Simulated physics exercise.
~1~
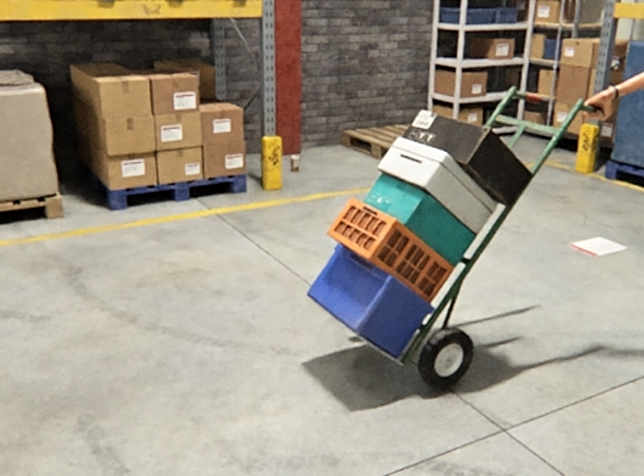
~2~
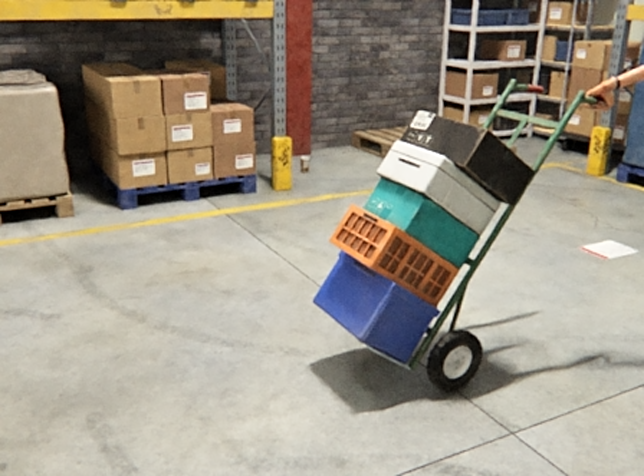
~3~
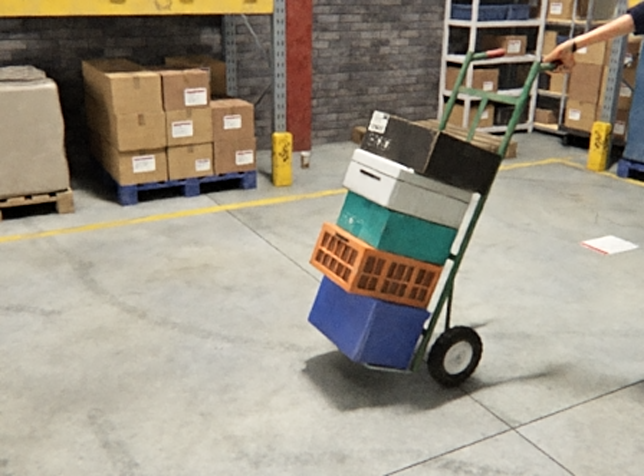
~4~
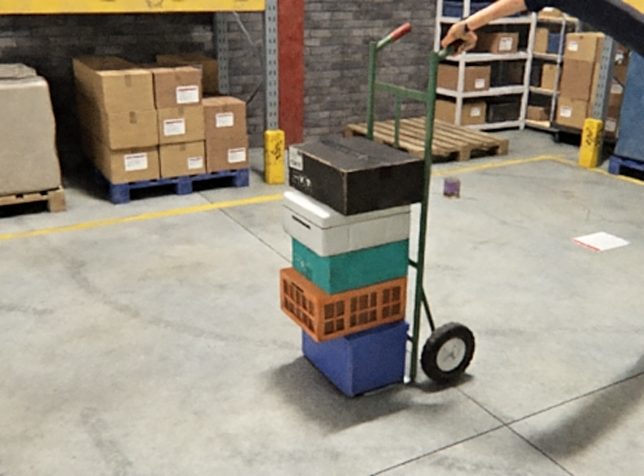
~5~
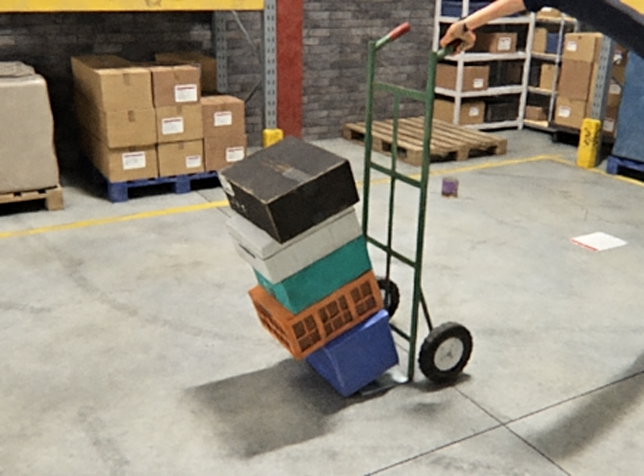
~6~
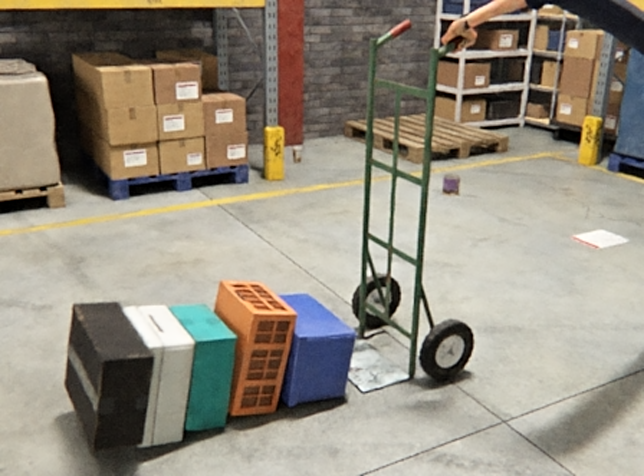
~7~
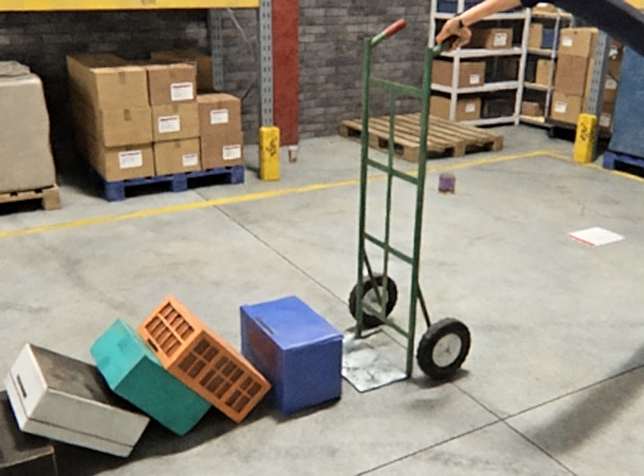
In a warehouse, a hand tipped a green hand truck upright, and its leaning stack of a blue tote, orange crate, turquoise box, white toolbox and black box toppled left off the plate, ending strewn across the floor beside the standing truck.
